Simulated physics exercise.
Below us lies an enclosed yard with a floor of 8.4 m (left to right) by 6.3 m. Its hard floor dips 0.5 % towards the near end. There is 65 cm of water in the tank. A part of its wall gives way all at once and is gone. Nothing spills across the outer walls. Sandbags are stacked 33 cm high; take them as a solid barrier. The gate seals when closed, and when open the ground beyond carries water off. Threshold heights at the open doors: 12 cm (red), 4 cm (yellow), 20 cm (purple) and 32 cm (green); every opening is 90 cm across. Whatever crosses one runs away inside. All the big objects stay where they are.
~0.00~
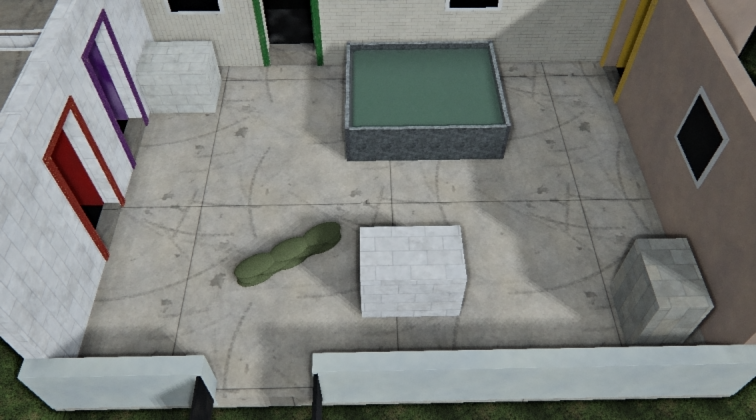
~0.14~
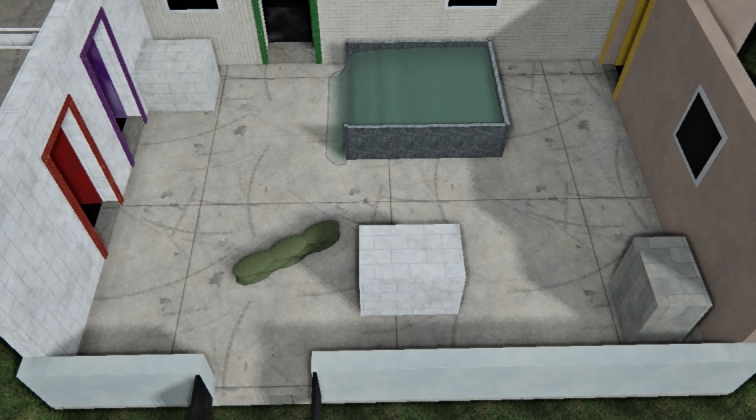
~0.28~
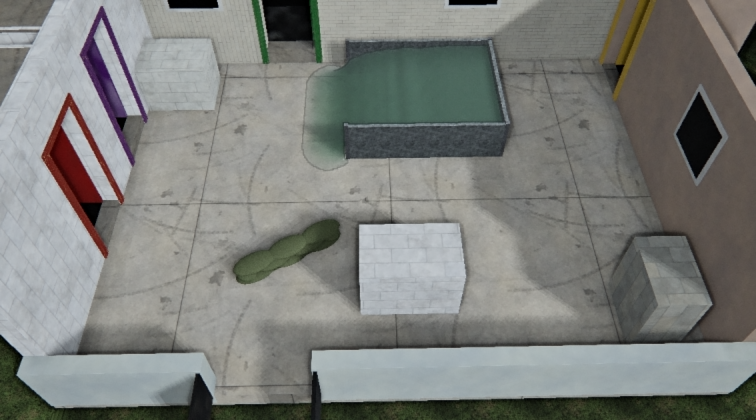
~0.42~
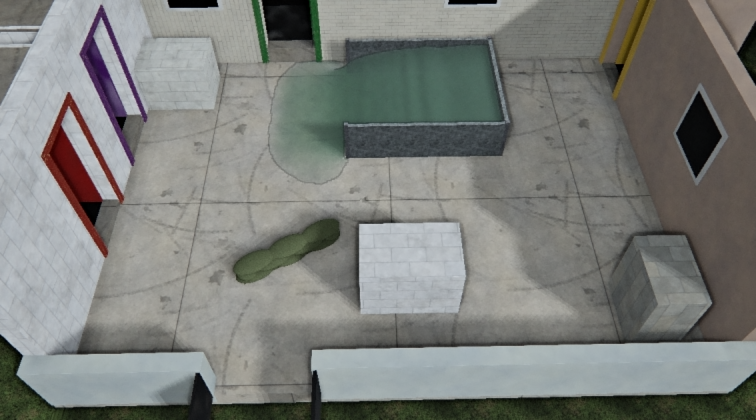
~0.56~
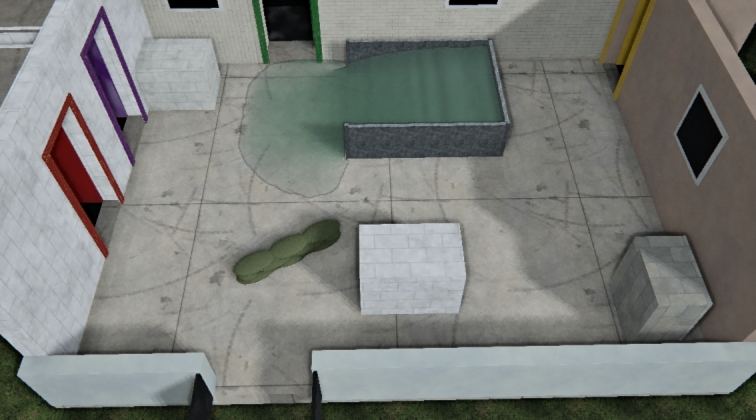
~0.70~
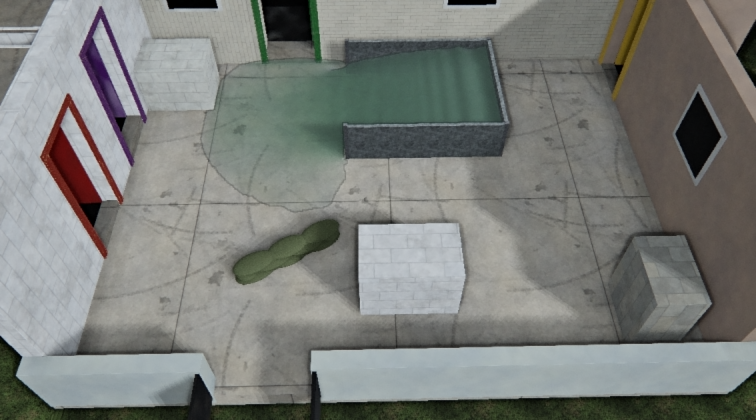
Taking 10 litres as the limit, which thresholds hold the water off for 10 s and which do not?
Door by door: At the red door it exceeds the limit; at the yellow door it exceeds the limit; at the purple door it exceeds the limit; at the green door it keeps below the limit.
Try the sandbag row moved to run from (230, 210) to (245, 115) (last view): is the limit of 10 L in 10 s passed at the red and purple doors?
Then: Red below, purple below.
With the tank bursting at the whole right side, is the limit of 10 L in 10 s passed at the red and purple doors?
Then: Red below, purple below.
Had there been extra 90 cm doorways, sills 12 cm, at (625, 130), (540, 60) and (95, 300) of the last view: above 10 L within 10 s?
In turn: Not over, below, past it.
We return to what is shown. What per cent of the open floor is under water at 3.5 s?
Some 40 per cent of it.
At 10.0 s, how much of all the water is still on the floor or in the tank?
About 84 per cent.
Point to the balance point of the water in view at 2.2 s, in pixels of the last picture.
At about (301, 122).
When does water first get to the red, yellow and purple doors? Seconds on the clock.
Arrival: Red 1.6 s, yellow 6.0 s, purple 1.0 s.
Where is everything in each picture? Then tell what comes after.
The first picture shows still water, 65 cm deep, in the tank at (423, 86).
In the second picture, the front is at (343, 162), 1.2 m from the gap at (349, 103); 0.5 m2 of floor is under water; 65 cm left at the back of the tank.
In the third picture, the front is at (329, 167), 1.3 m from the gap at (350, 104); 1.5 m2 of floor is under water; 65 cm left at the back of the tank.
In the fourth picture, water pours out at (350, 105) and has run 1.7 m, to (296, 172); typically 10 cm deep outside, 65 cm at the tank's back.
In the fifth picture, the front is at (270, 179), 2.0 m from the gap at (350, 106); 4.9 m2 of floor is under water; 65 cm left at the back of the tank.
In the sixth picture, water pours out at (349, 106) and has run 2.5 m, to (207, 140); typically 7 cm deep outside, 60 cm at the tank's back.
After 1.4 s water covers 25 % of the floor and is deepest (38 cm) near (221, 102); red door not reached, yellow door not reached, purple door 33 cm at the sill, 5 L in, green door 18 cm at the sill, 0 L in.
After 2.2 s water covers 35 % of the floor and is deepest (52 cm) near (168, 76); red door 19 cm at the sill, 1 L in, yellow door not reached, purple door 35 cm at the sill, 57 L in, green door 18 cm at the sill, 0 L in.
After 3.5 s water covers 40 % of the floor and is deepest (42 cm) near (168, 76); red door 19 cm at the sill, 30 L in, yellow door not reached, purple door 25 cm at the sill, 131 L in, green door 25 cm at the sill, 0 L in.
After 6.0 s water covers 60 % of the floor and is deepest (28 cm) near (154, 379); red door 11 cm at the sill, 54 L in, yellow door not reached, purple door 6 cm at the sill, 146 L in, green door 11 cm at the sill, 0 L in.
After 10.0 s water covers 90 % of the floor and is deepest (14 cm) near (157, 117); red door 9 cm at the sill, 60 L in, yellow door 4 cm at the sill, 17 L in, purple door 9 cm at the sill, 146 L in, green door 4 cm at the sill, 0 L in.
